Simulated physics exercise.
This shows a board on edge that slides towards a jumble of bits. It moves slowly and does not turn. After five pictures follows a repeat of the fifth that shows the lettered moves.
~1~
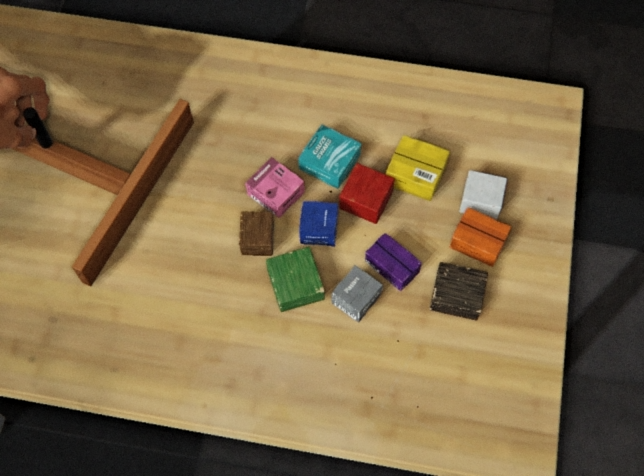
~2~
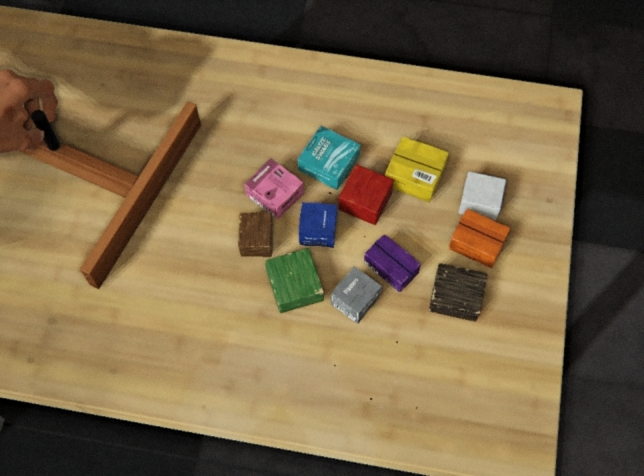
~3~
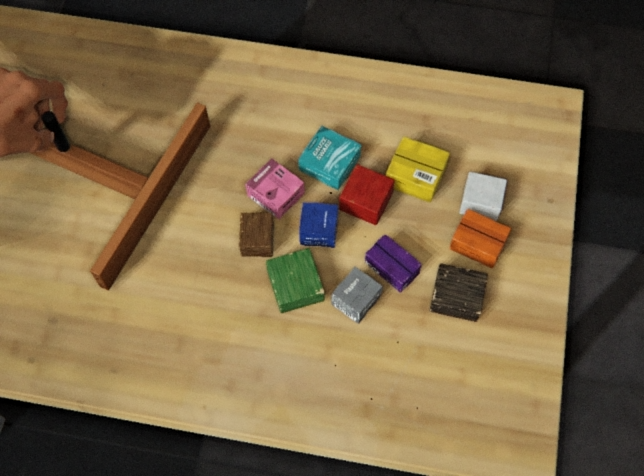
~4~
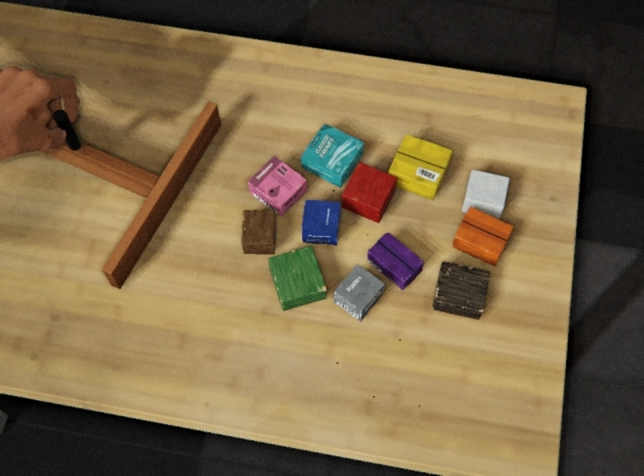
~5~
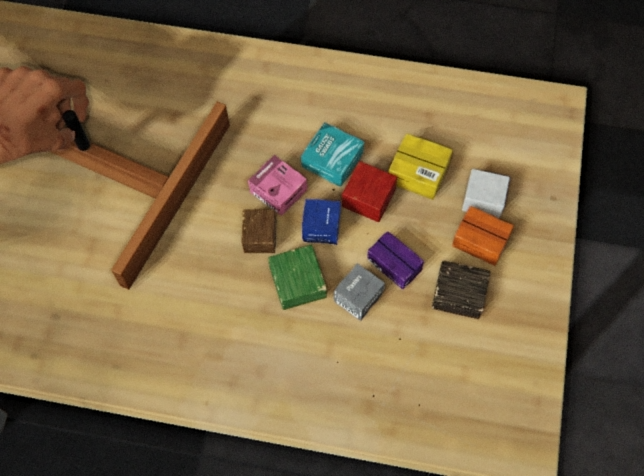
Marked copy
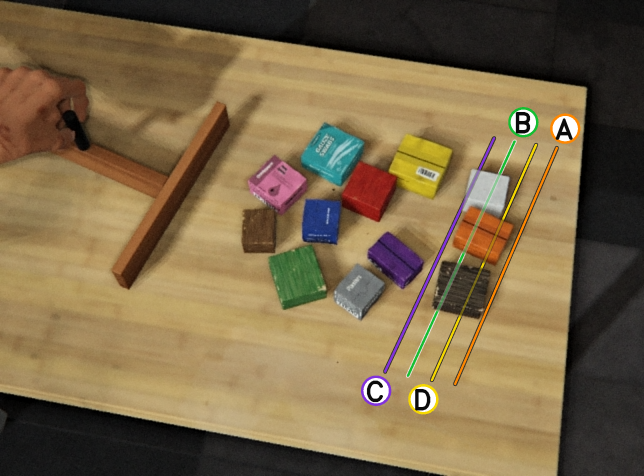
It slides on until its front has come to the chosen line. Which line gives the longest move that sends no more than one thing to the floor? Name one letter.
C.
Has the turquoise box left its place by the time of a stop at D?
By then, yes.
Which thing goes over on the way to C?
The white block.
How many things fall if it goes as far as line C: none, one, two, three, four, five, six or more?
In all, one.
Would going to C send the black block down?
No.
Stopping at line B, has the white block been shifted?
By then, yes.
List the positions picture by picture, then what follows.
The first picture shows red block (366, 194); blue packet (319, 224); green block (295, 280).
The second picture shows board (140, 183); grey box (356, 295).
The third picture shows board (150, 185); yellow box (417, 169).
The fourth picture shows board (162, 183); orange box (483, 237).
The fifth picture shows board (171, 184); purple box (395, 260); white block (486, 194); black block (461, 290).
On the marked copy, A at (509, 259); B at (465, 252); C at (443, 248); D at (487, 256).
With C. Early on, board (267, 200); pink packet (311, 192); brown block (281, 235).
Further on, board (364, 215); white block (516, 201); orange box (491, 241).
At the end, board (442, 228); white block over the edge; orange box (563, 264); one fallen.
As for the rest, A drops five; B drops two; D drops three.
